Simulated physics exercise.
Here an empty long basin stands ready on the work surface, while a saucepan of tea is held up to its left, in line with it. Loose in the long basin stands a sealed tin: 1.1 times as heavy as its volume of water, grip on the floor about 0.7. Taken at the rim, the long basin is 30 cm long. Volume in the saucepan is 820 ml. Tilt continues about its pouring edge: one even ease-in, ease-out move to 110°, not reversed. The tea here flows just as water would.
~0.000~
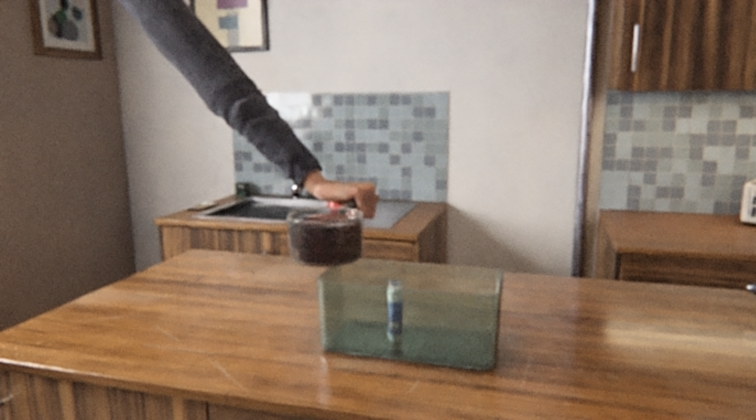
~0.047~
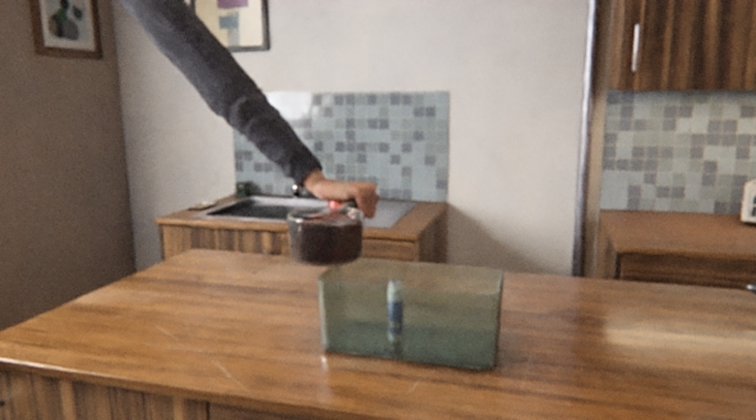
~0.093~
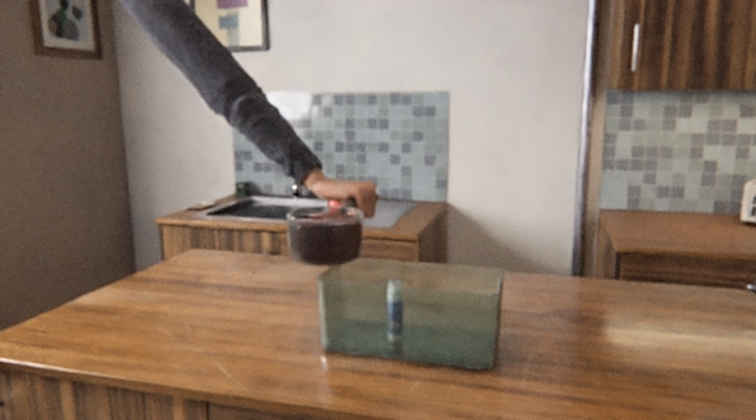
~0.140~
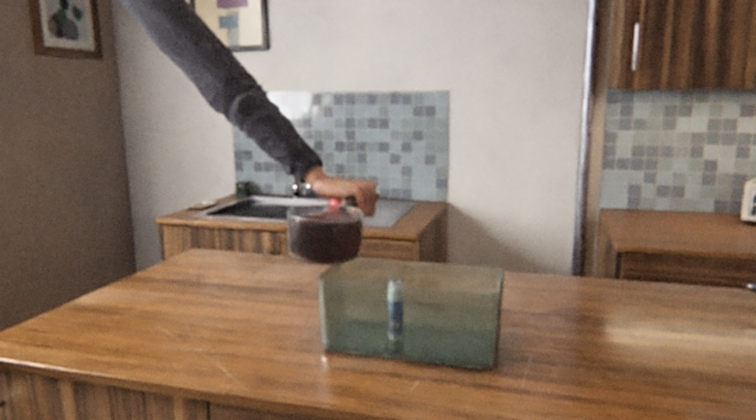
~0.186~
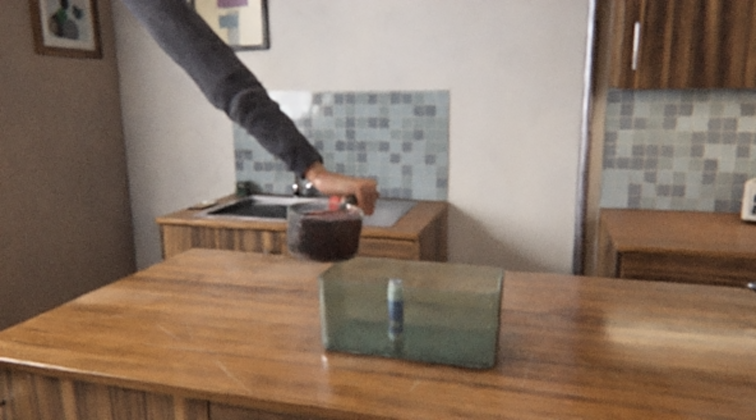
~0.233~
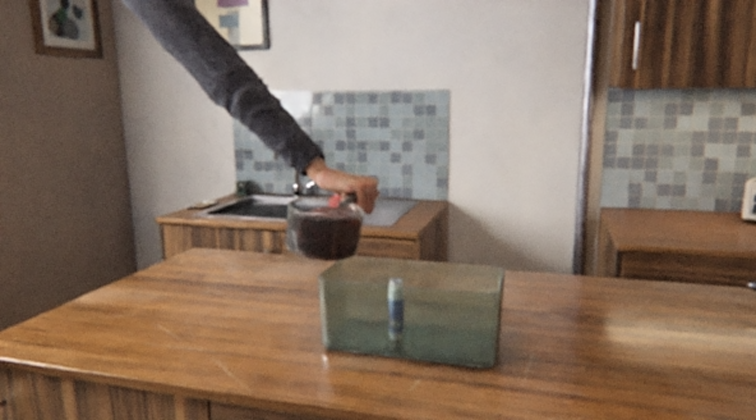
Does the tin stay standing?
It does not tip.
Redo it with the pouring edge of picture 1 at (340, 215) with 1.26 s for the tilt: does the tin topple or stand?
Result: Tin tipped over.
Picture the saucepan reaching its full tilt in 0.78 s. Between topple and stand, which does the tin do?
In that case the tin overturns.
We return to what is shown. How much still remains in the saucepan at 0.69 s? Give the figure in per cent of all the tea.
I'd put it near 66 percent.
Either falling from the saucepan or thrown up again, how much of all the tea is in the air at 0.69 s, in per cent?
I'd put it at about 26 percent.
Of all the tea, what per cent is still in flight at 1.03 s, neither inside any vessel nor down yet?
14 per cent or so.
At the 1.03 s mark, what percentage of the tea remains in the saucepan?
About 12 % is still there.
After 0.69 s the tilt is 63° and 65 per cent is still to pour; the tin stands where it began.
After 1.03 s the tilt is 101° and 11 per cent is still to pour; the tin stands where it began.
After 1.38 s the tilt is 110° and 0 per cent is still to pour; the tin stands where it began.
After 1.76 s the tilt is 110° and 0 per cent is still to pour; the tin stands where it began.
In the end the tin stands where it began.
